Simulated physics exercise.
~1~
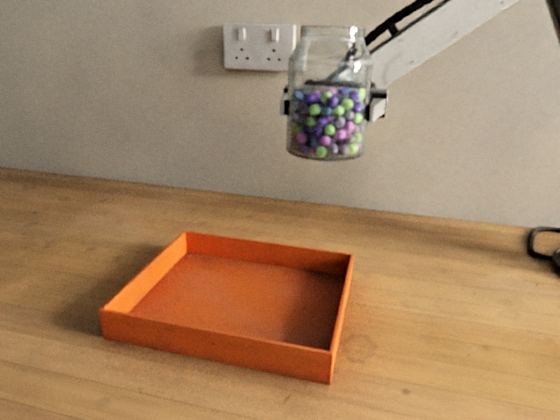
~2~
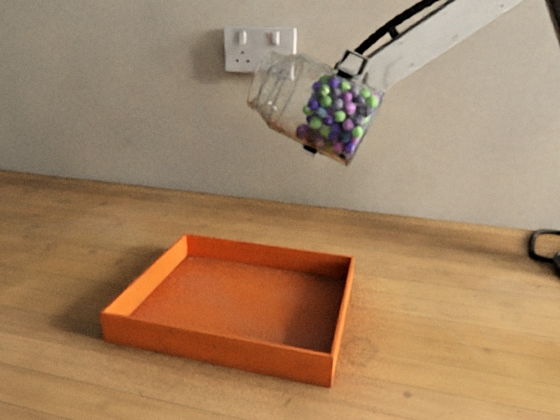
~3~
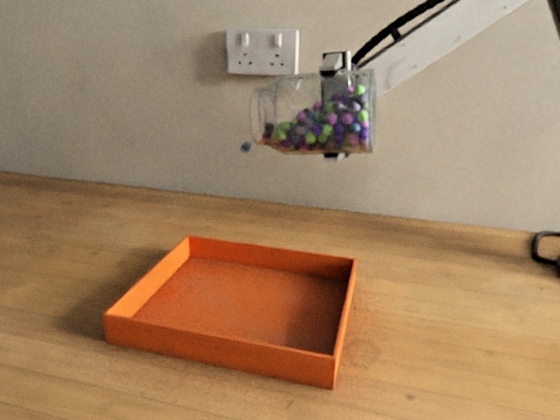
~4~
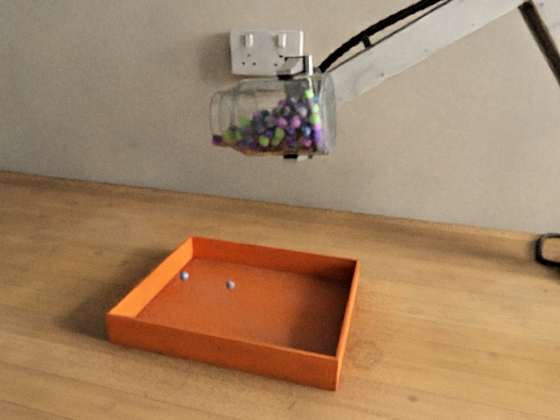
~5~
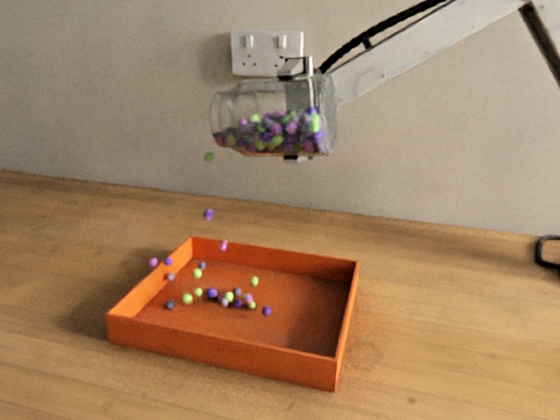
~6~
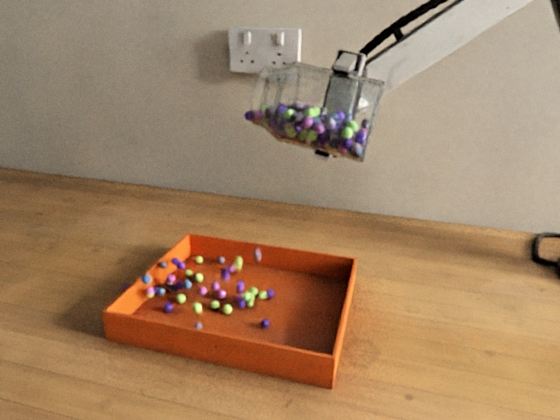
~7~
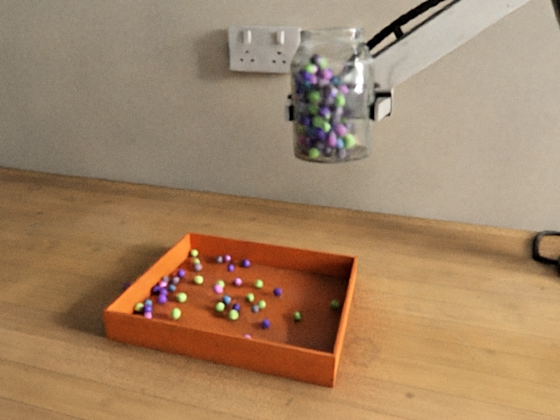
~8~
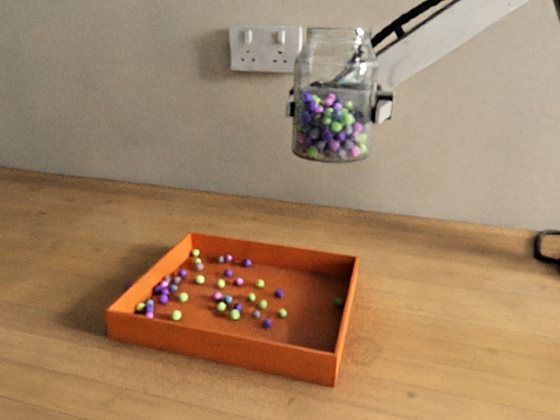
A robot arm reaching in from the upper right holds a clear glass jar of purple, green and blue round sweets above a wooden table, seen from slightly above and in front. A shallow orange tray sits below, with a white double socket on the pale wall behind. The arm tips the jar leftward onto its side, and a few sweets drop, followed by a scattered stream that bounces and spreads across the tray. The arm then swings the jar back upright. Most sweets remain inside it, while a loose scattering rests mainly in the tray's left and middle.
